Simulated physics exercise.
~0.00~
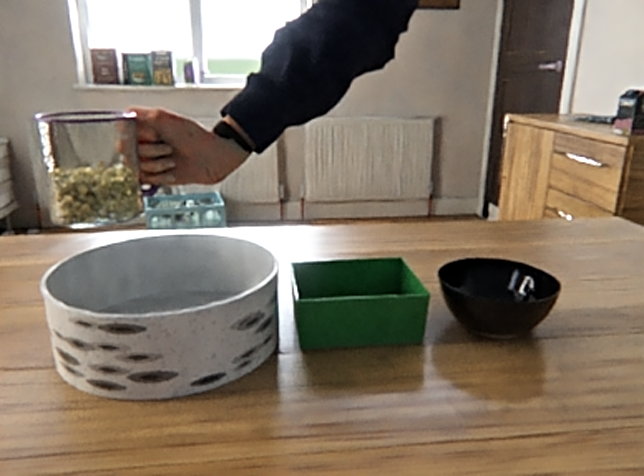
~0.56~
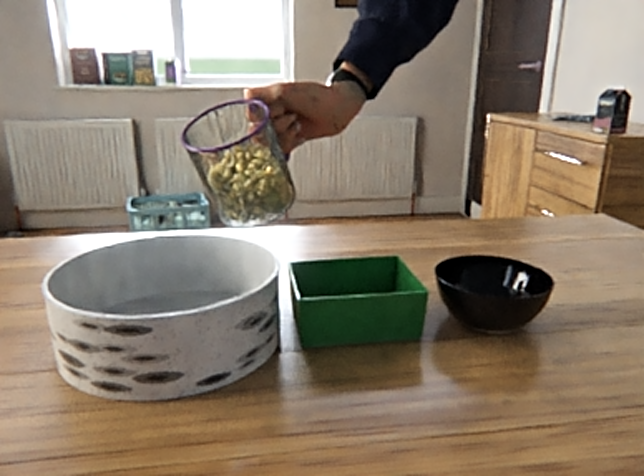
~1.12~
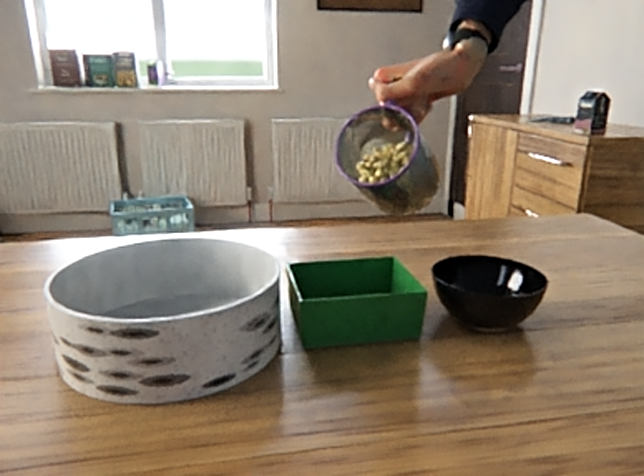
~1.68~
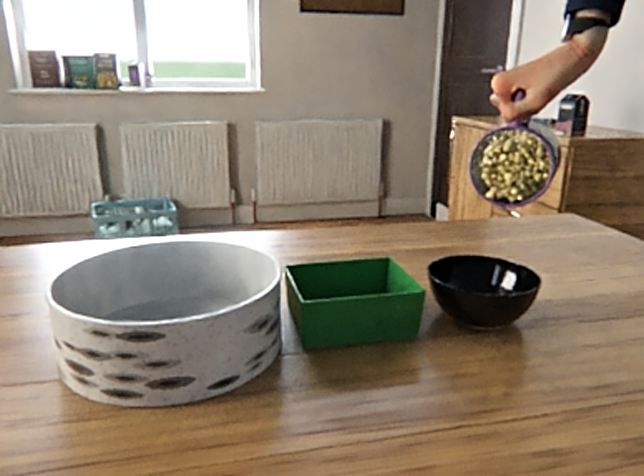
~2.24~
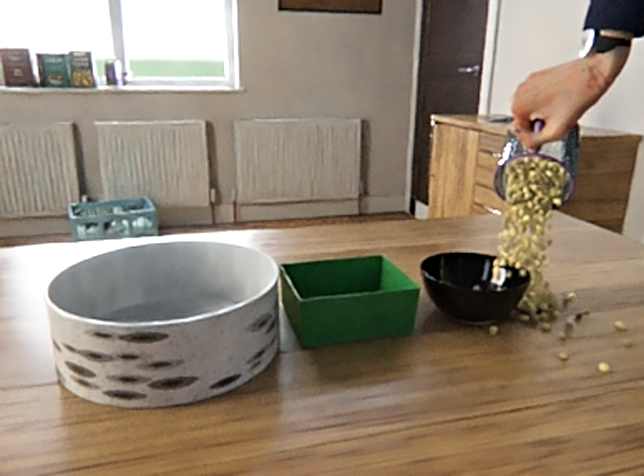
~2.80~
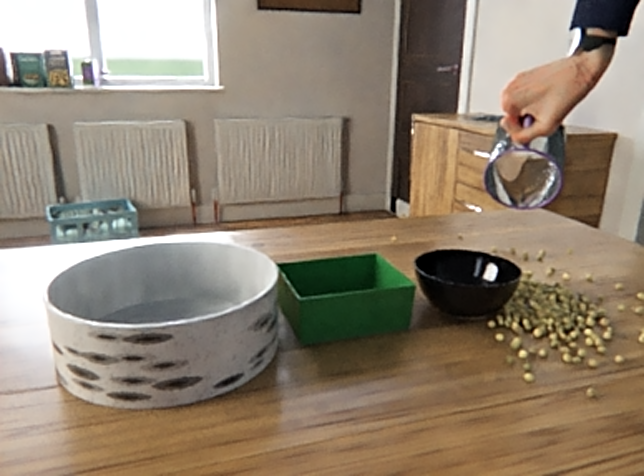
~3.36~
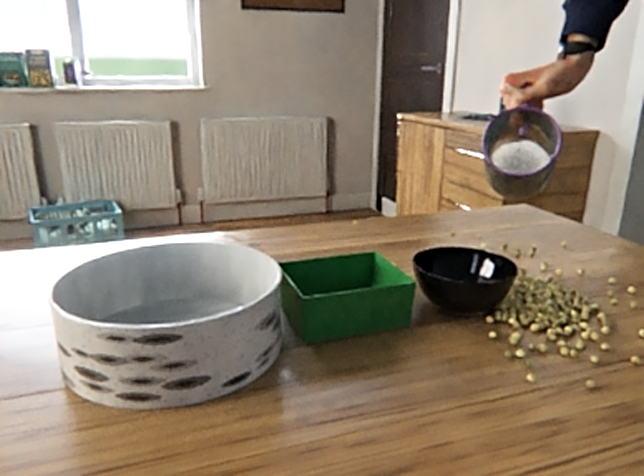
At the start, a hand holds a clear cup partly filled with soya beans above the left side of a wooden table, where a white pot, a green tin and a black bowl stand in a row. The hand carries the cup to the right, tilting it more and more as it passes over the tin. Beyond the black bowl, the beans pour out in a stream near the bowl's right edge. The cup empties, and the hand then turns it partly back. In the end, many beans lie scattered on the table to the right of the bowl.
